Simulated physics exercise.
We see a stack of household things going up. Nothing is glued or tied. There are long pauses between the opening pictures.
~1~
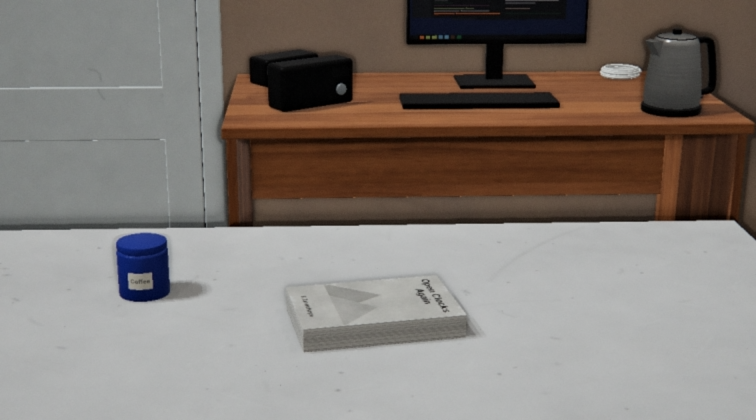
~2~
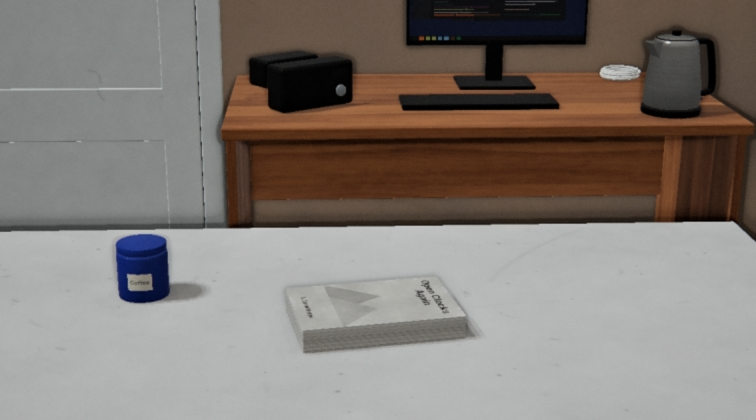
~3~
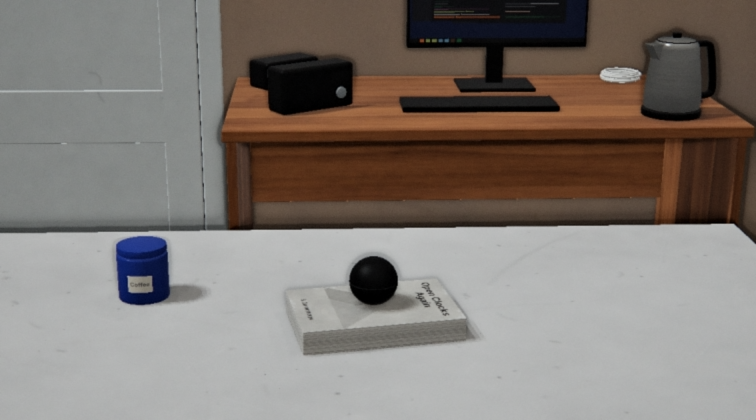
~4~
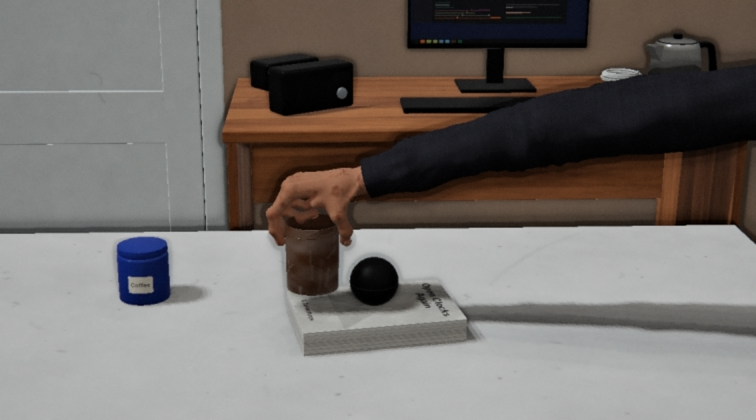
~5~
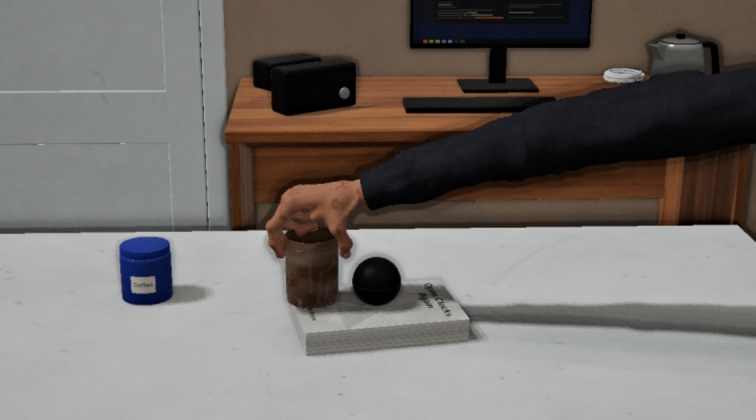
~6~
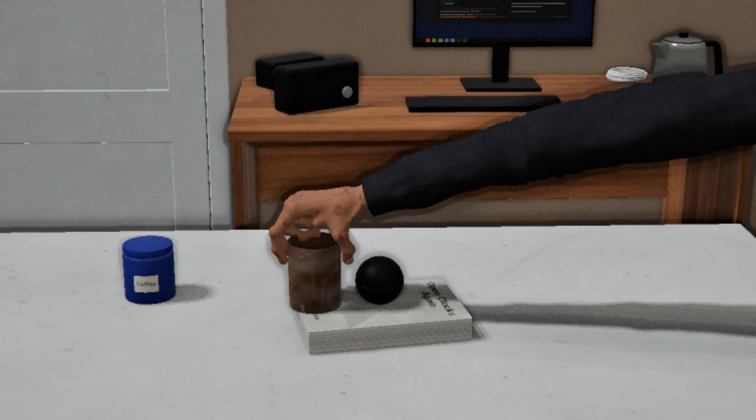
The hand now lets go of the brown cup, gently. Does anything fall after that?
It keeps its balance.
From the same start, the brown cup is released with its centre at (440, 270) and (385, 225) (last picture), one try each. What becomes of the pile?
In the first case it holds; in the second case it loses its balance.
Then, 0.40 s past the last view, nothing moves.
Then, 1.10 s past the last view, brown cup resting near (315, 273).
Finally, all 4 still in place. Final places as the last picture's camera would see them, brown cup near (315, 273). The pile stays up.
